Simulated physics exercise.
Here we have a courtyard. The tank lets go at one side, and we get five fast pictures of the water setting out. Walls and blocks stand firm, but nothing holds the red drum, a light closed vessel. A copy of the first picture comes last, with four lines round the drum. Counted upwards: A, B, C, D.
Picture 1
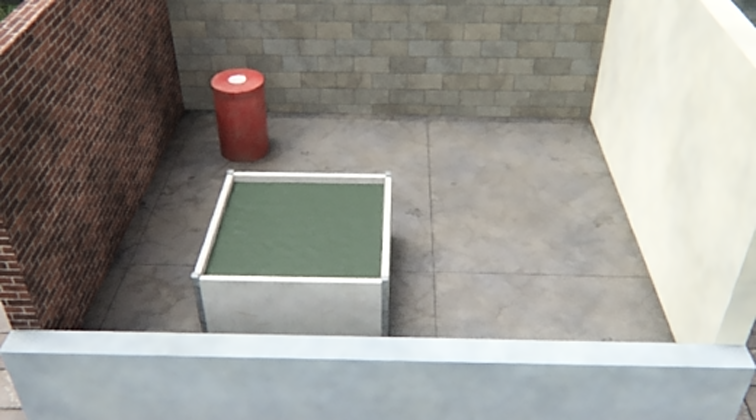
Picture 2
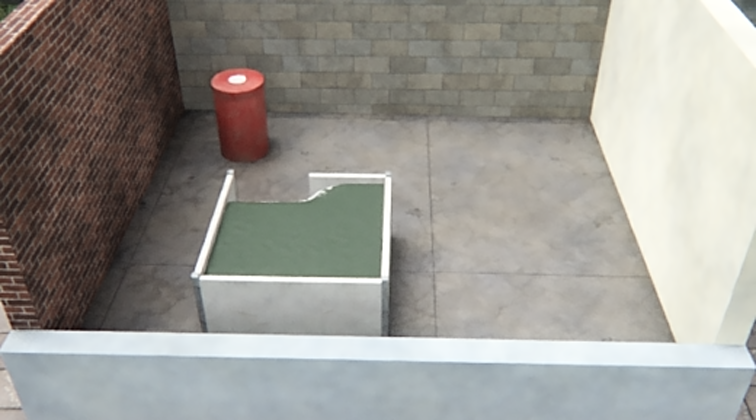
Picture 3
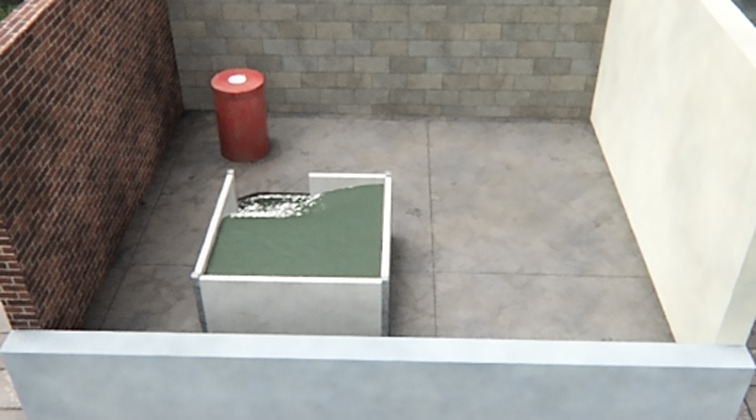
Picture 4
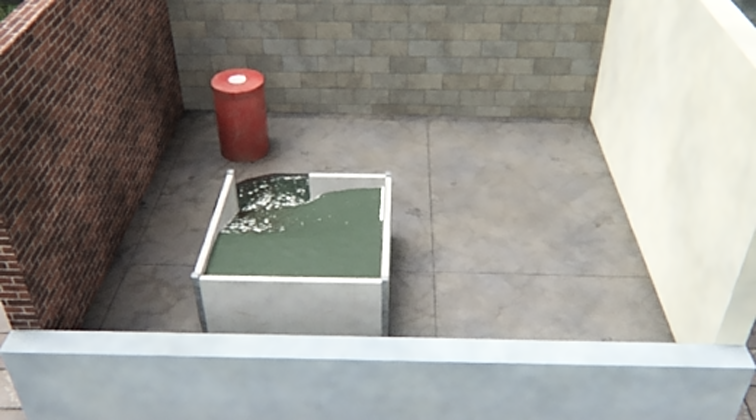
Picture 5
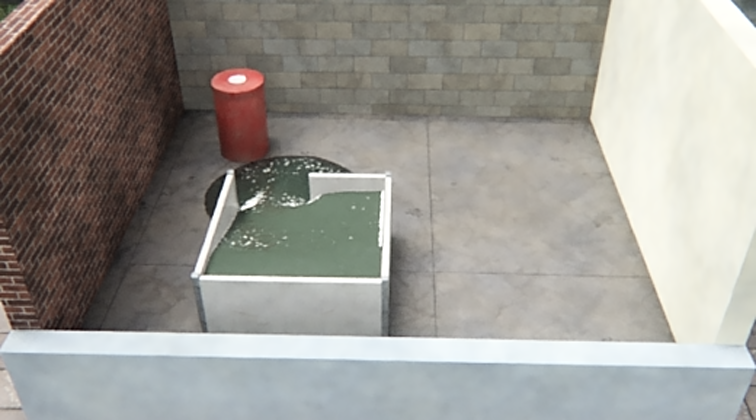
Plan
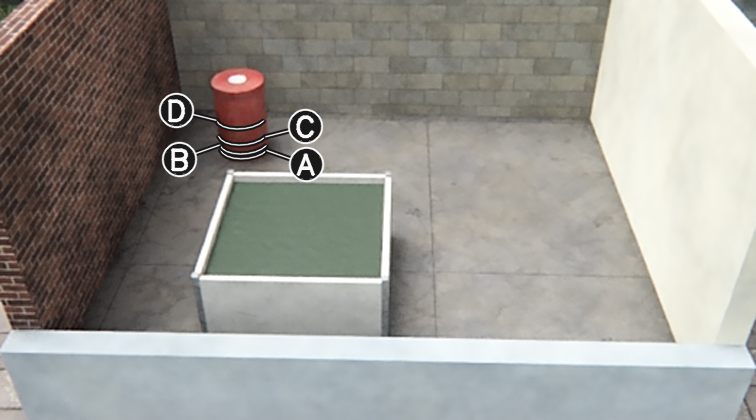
A square white-walled tank of dark green water stood full in a walled courtyard, then a gap opened in its back wall and water poured out, spreading over the concrete near the red drum.
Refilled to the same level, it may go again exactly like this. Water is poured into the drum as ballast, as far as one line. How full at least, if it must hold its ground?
The limit is D.
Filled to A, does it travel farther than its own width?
Yes, clearly.
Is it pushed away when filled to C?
Yes.
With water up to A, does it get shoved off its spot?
Yes, that goes wrong.
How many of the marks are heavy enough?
One of the four.
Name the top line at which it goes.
C it is.
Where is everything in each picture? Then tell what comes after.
Lid of the red drum at (237, 80); tank full, its middle at (301, 229), in the first frame.
Water covers 2 % of the ground, mostly out of sight from here, in the second frame.
Water covers 3 % of the ground, mostly out of sight from here, in the third frame.
In the fourth frame, 6 % of the ground under water, its edge towards the drum at (225, 208).
Lid of the red drum at (237, 80); 9 % of the ground under water, its edge towards the drum at (269, 161), in the fifth frame.
In white, A at (240, 158); B at (240, 154); C at (239, 145); D at (237, 129); from the bottom up A, B, C, D.
With A, it is pushed about twice its own width away.
With B, it is pushed about its own width away.
With C, it is pushed about half its own width away.
With D, it does not move.
